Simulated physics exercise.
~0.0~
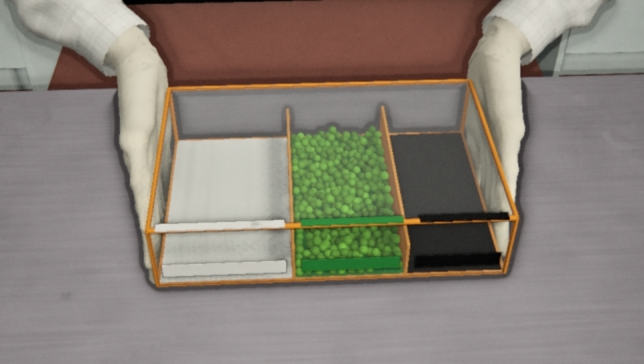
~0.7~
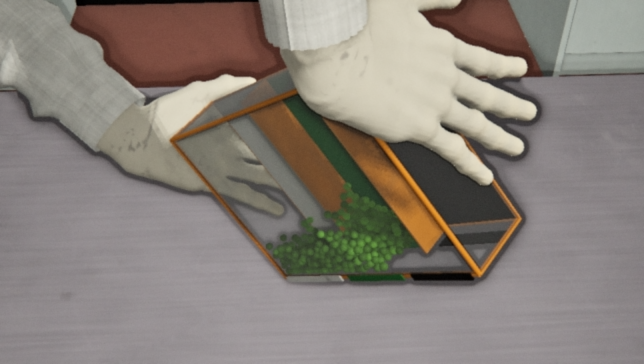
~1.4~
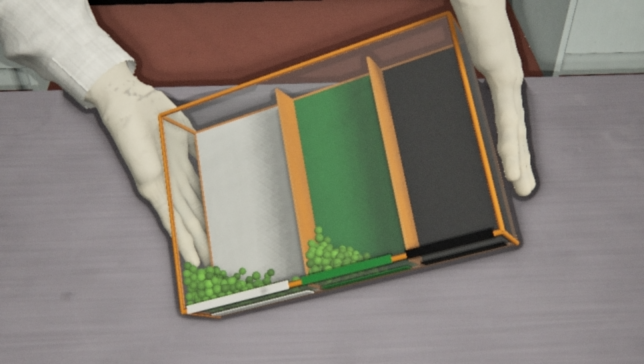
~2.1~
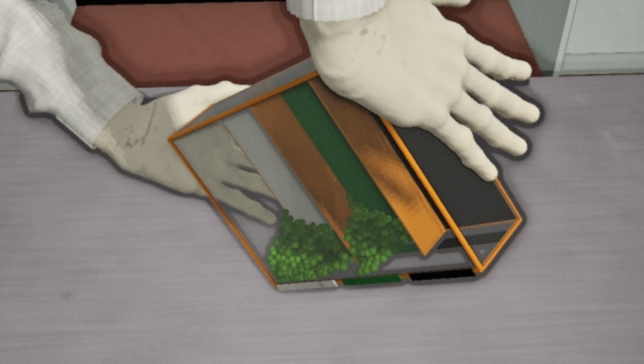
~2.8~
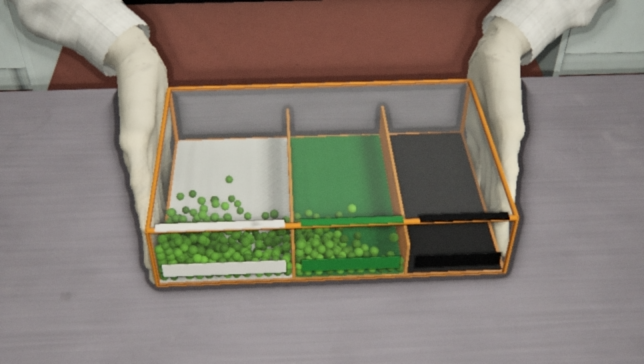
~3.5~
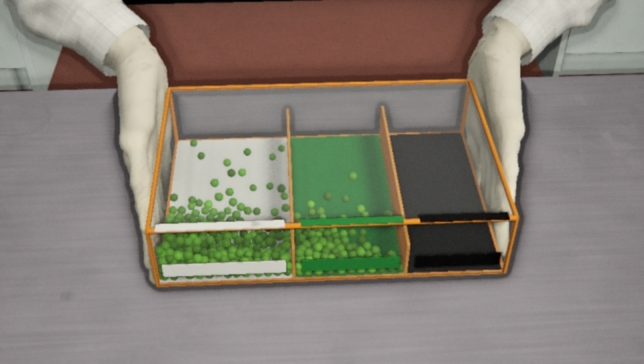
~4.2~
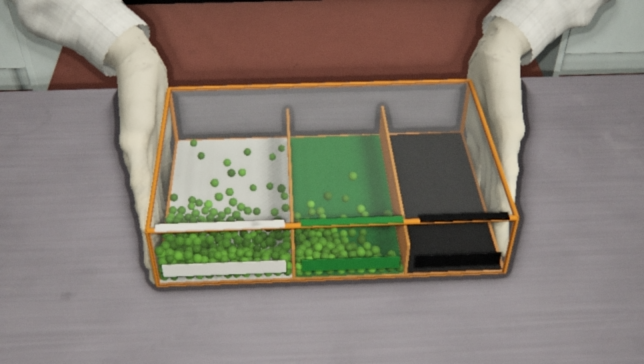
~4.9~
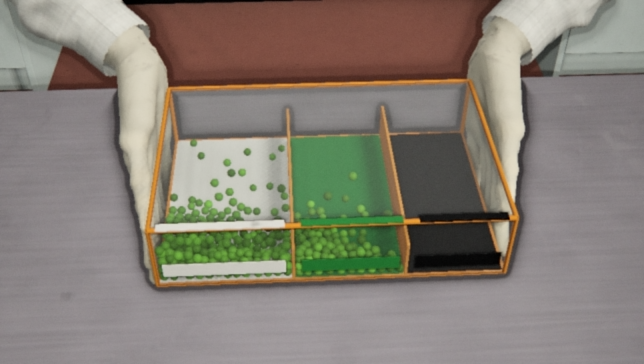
Green peas filled the middle section of a clear-lidded box until two hands tipped it steeply, eased it partway back, tipped it again and levelled it, leaving most peas in the white section, fewer in the green and none in the black.
